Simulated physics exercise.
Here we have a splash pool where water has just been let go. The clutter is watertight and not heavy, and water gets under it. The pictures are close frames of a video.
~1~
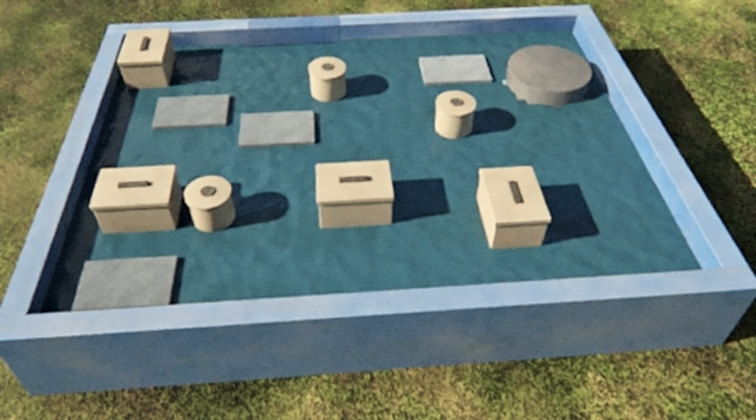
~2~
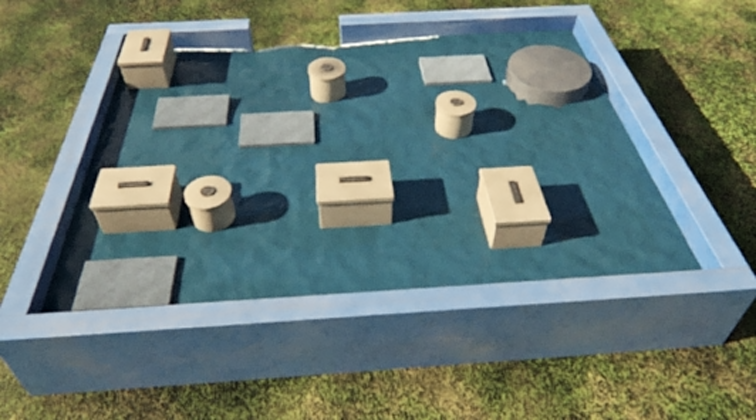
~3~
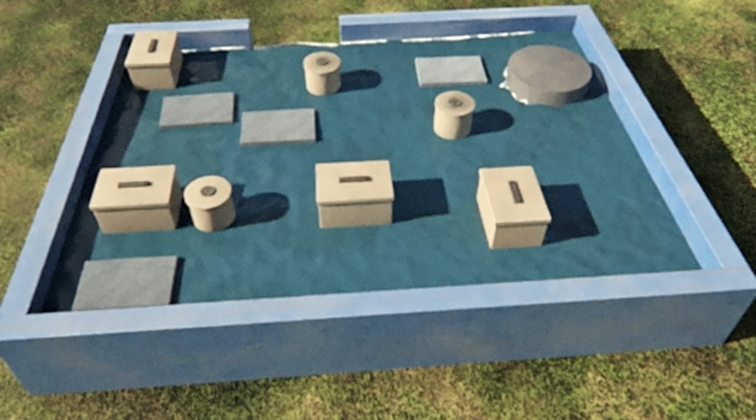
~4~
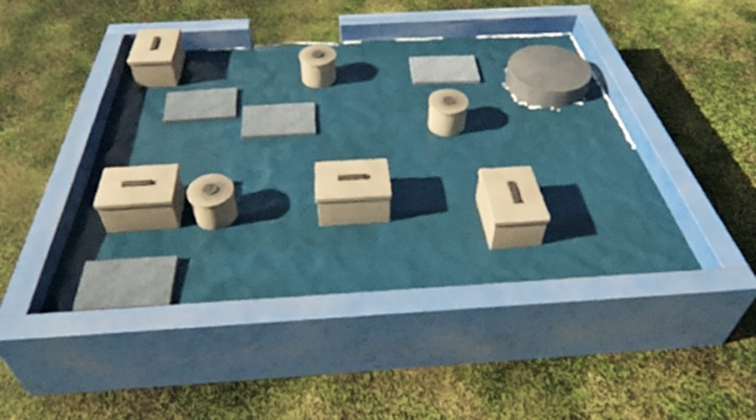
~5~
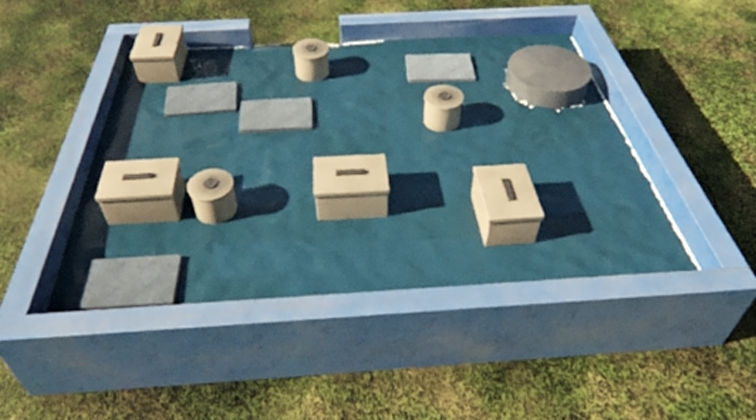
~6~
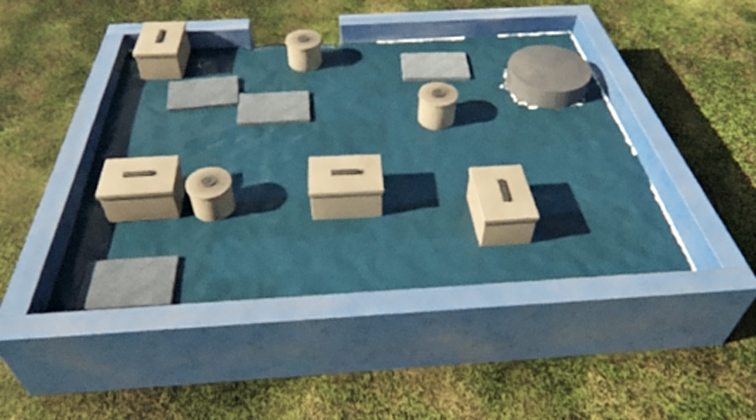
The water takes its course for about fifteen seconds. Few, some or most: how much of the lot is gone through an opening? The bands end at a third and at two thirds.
That comes to one to two thirds.
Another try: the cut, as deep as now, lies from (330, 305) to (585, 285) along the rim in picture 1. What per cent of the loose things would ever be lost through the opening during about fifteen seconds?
About 50 per cent.
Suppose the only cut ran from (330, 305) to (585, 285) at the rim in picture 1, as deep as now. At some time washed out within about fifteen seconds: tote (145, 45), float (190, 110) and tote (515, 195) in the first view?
In that order: Inside, still in, washed out.
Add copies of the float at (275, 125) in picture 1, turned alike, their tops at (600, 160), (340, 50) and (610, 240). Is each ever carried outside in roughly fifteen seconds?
In that order: Stays, gone, stays.
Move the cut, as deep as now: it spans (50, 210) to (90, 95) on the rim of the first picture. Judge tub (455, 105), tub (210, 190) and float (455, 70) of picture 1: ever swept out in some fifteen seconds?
In turn: Still in, yes, kept in.
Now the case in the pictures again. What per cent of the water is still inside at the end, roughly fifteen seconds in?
Some 58 per cent.
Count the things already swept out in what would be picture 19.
It comes to 2.
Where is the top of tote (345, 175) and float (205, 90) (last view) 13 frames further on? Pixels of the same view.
Around (323, 153) and (252, 68).
A moment on, 1 of 11 are out; 10 afloat.
Next, 2 of 11 are out; 9 afloat.
Later, 4 of 11 are out; 7 afloat.
In the end, 5 of 11 are out; 6 afloat.
